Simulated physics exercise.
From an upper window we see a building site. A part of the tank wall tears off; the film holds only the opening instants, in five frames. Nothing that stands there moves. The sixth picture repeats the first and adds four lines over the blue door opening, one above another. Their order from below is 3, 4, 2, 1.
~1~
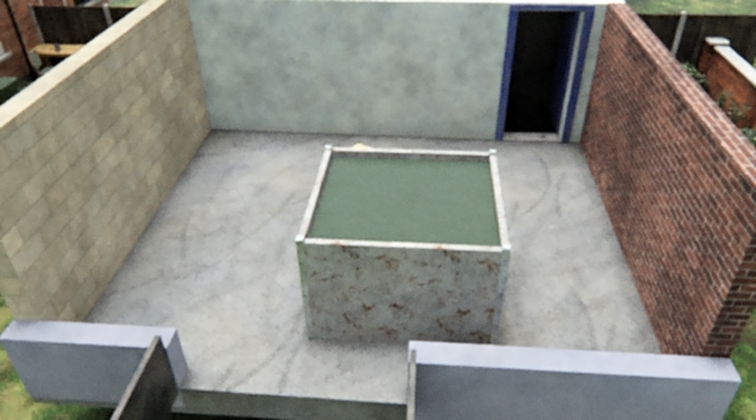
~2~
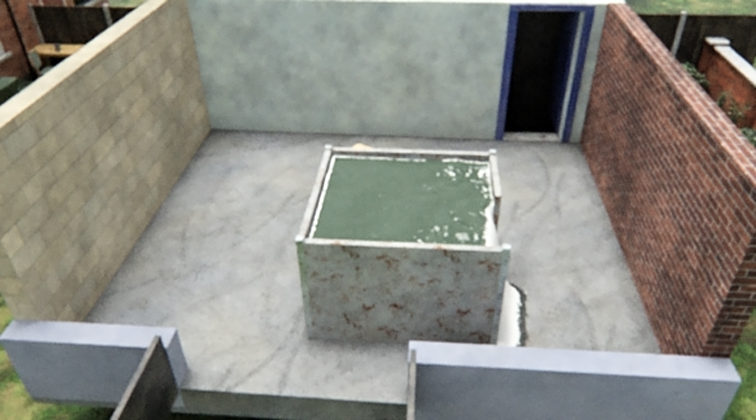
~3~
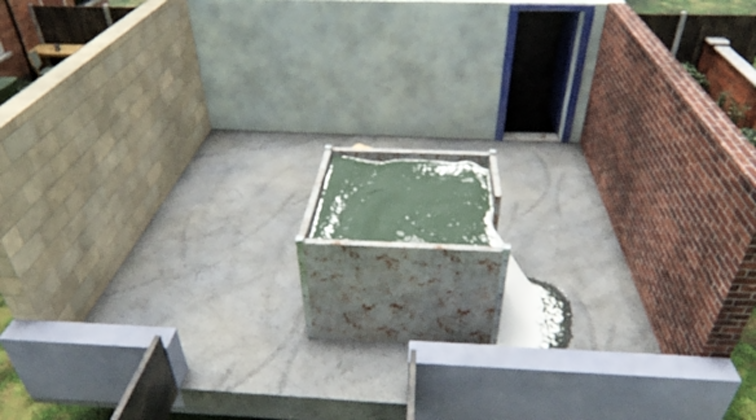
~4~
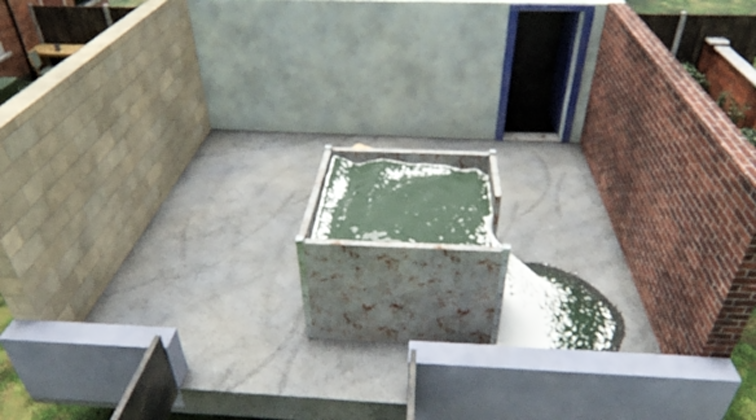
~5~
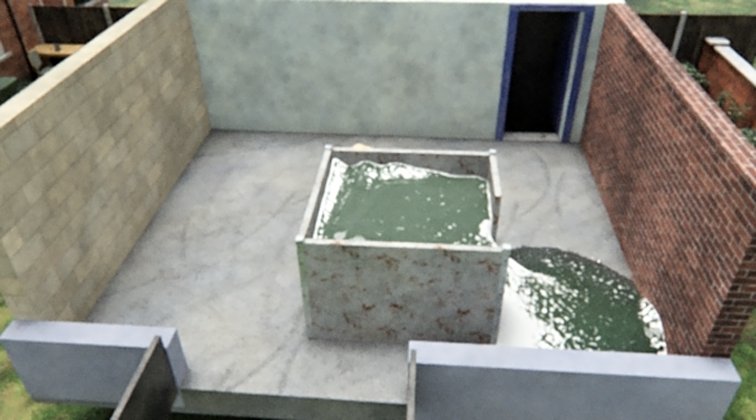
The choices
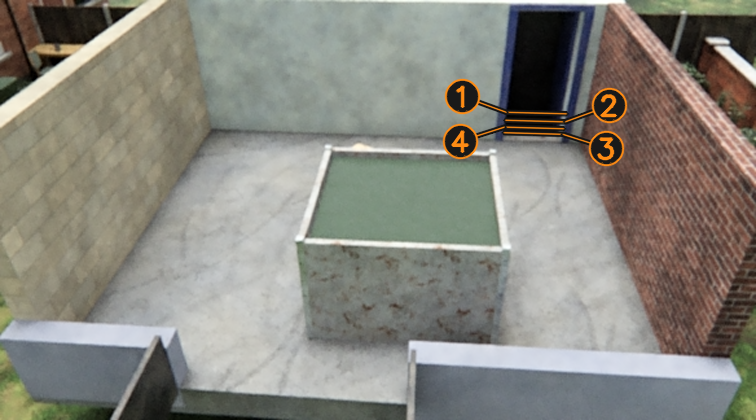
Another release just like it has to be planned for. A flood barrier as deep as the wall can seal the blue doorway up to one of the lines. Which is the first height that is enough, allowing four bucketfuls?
2 will do.
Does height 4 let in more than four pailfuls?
Yes, that goes wrong.
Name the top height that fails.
4.
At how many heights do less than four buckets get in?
Two of the four.
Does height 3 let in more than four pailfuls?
Yes, that goes wrong.
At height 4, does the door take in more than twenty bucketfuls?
No.
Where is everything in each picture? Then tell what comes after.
In the first frame, water in the tank at rest, its middle at (406, 199); foot of the blue doorway at (532, 141); open gate at (291, 330).
In the second frame, 1 % of the ground under water, visible out to (504, 294).
In the third frame, 3 % of the ground under water, visible out to (563, 304).
In the fourth frame, 7 % of the ground under water, visible out to (610, 311).
In the fifth frame, 12 % of the ground under water, visible out to (633, 291).
In orange, 1 at (536, 113); 2 at (535, 121); 3 at (533, 133); 4 at (534, 127); from the bottom up 3, 4, 2, 1.
If 1 is chosen, nothing gets over.
If 2 is chosen, a bucket or two gets in.
If 3 is chosen, dozens of bucketfuls pour in.
If 4 is chosen, about 13 bucketfuls get in.
